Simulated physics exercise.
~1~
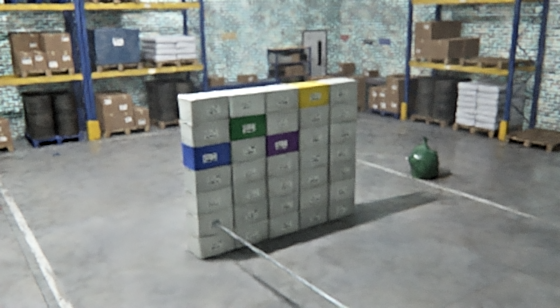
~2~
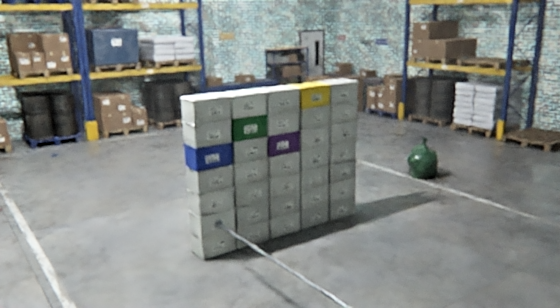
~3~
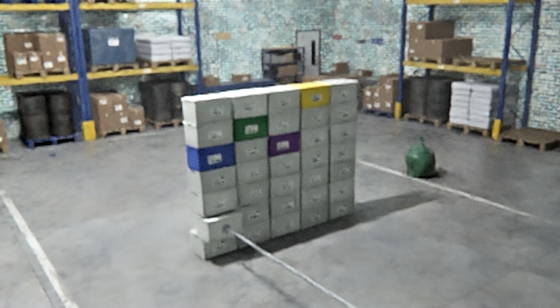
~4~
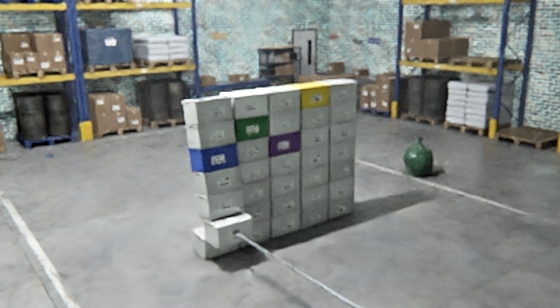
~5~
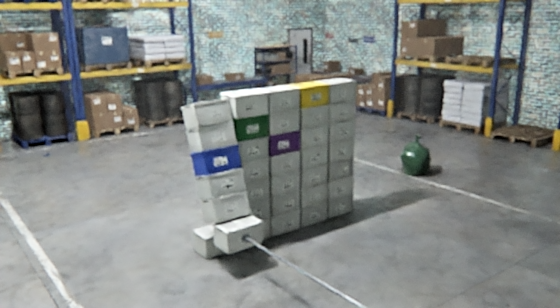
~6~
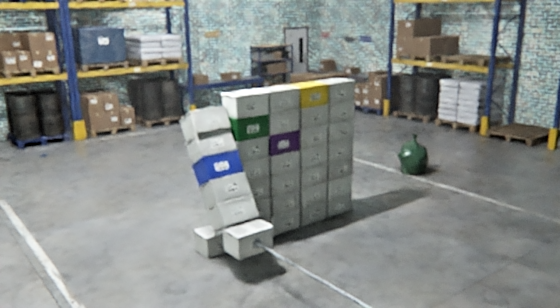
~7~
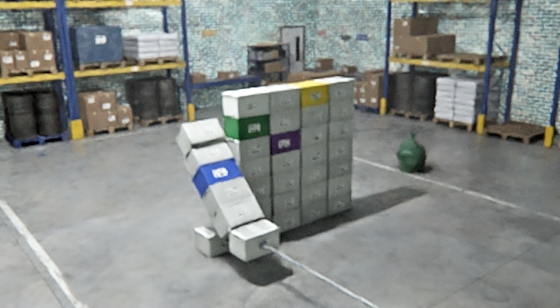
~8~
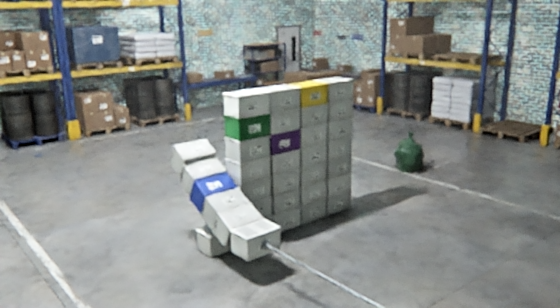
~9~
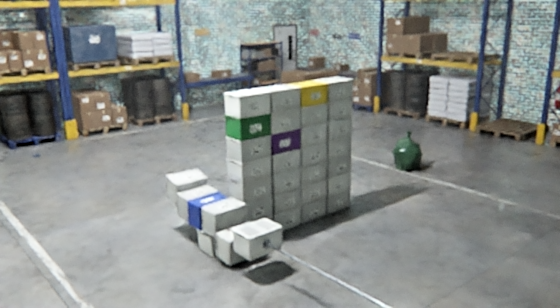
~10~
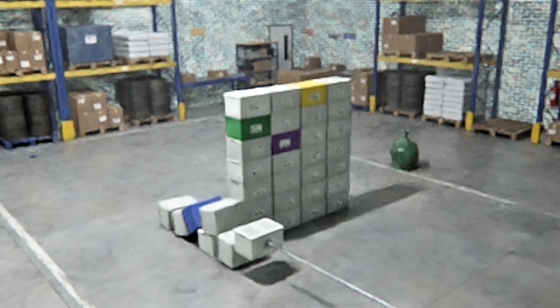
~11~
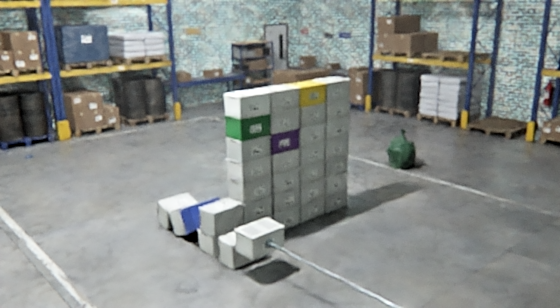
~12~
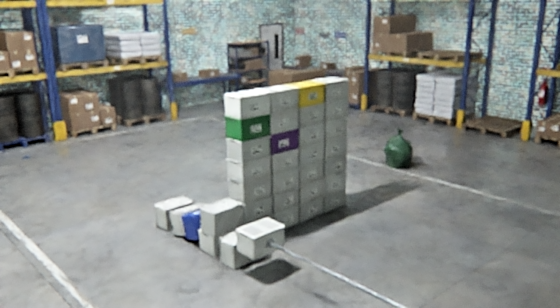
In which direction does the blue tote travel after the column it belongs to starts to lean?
The blue tote moves down, tipping over with its column until it lies near the floor among the other fallen totes.
